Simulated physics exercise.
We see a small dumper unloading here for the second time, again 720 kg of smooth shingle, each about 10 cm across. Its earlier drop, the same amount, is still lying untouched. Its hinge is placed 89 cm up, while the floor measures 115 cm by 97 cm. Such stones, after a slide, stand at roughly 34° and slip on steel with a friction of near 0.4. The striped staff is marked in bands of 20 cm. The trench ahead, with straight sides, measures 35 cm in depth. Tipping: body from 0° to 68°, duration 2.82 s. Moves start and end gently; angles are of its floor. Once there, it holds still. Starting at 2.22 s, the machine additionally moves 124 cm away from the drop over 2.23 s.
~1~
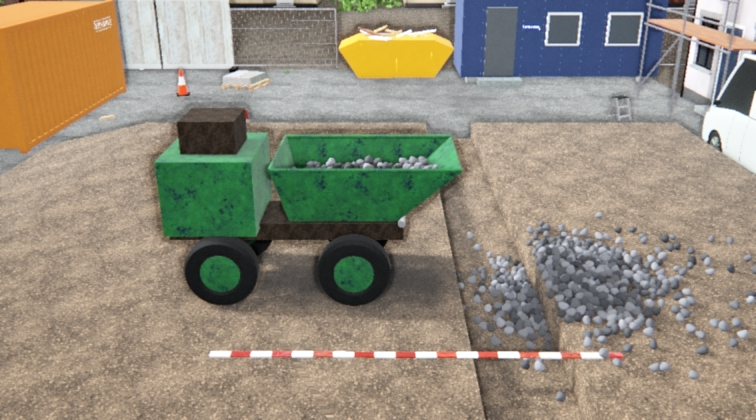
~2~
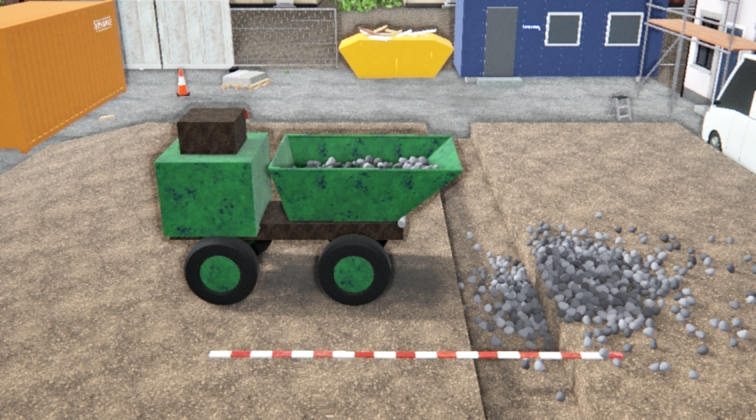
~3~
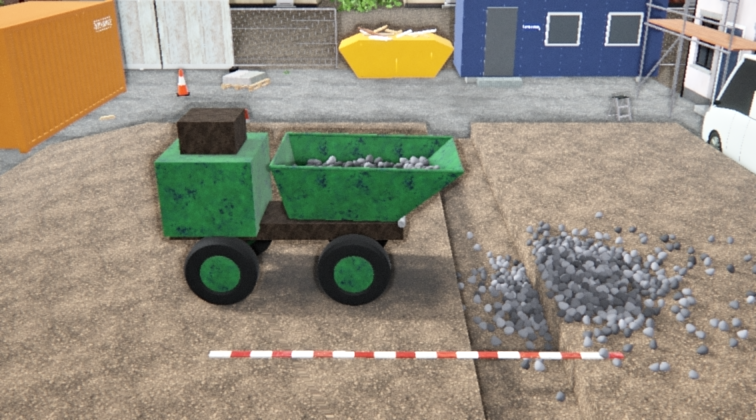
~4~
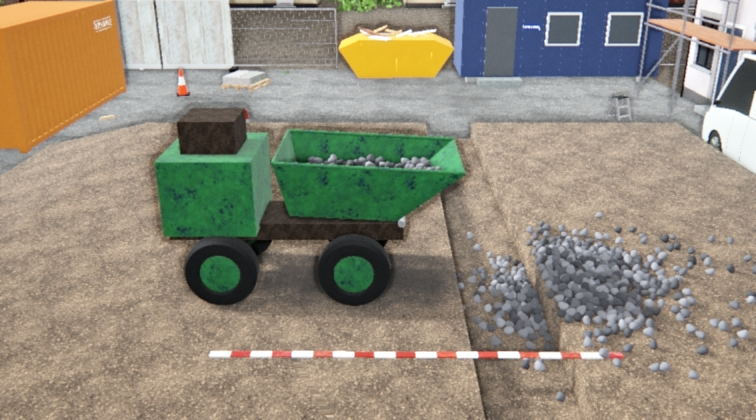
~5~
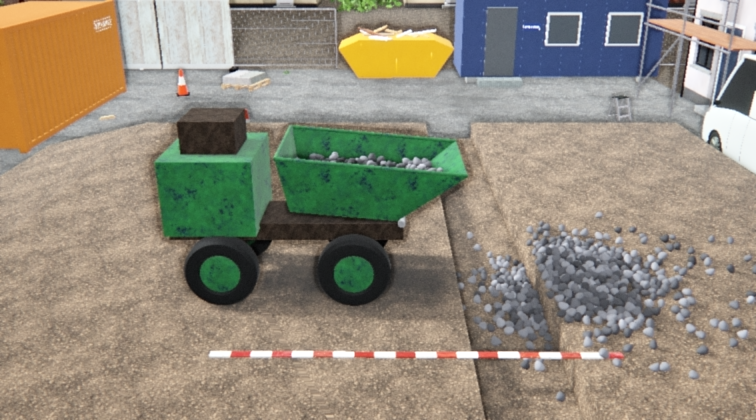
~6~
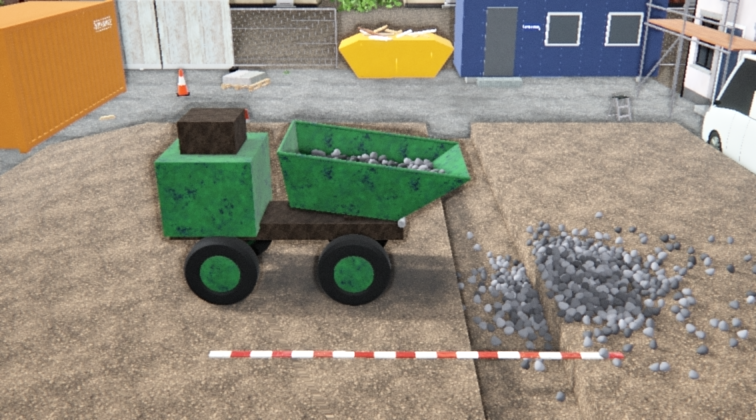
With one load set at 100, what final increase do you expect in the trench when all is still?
Close to 97 parts in a hundred.
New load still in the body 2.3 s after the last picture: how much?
Near 20 per cent of the load is held.
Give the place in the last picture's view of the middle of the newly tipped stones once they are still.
Roughly at (500, 293) in the last picture.
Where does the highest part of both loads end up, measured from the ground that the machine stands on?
Roughly 26 cm above that ground.
Then, 1.5 s after the last picture the floor is at 57°; in per cent of one load, 100 in the body, 22 in the trench, 78 past the trench; the foremost stones are at (750, 269).
Then, 2.3 s after the last picture the floor is at 68°; in per cent of one load, 19 in the body, 1 short of the trench, 102 in the trench, 78 past the trench; the foremost stones are at (750, 269).
Then, 4.3 s after the last picture the floor is at 68°; in per cent of one load, 0 in the body, 2 short of the trench, 119 in the trench, 78 past the trench; the foremost stones are at (750, 269).
Then, 7.2 s after the last picture the floor is at 68°; in per cent of one load, 0 in the body, 2 short of the trench, 119 in the trench, 78 past the trench; the foremost stones are at (750, 269). Net gain in the trench, 97.
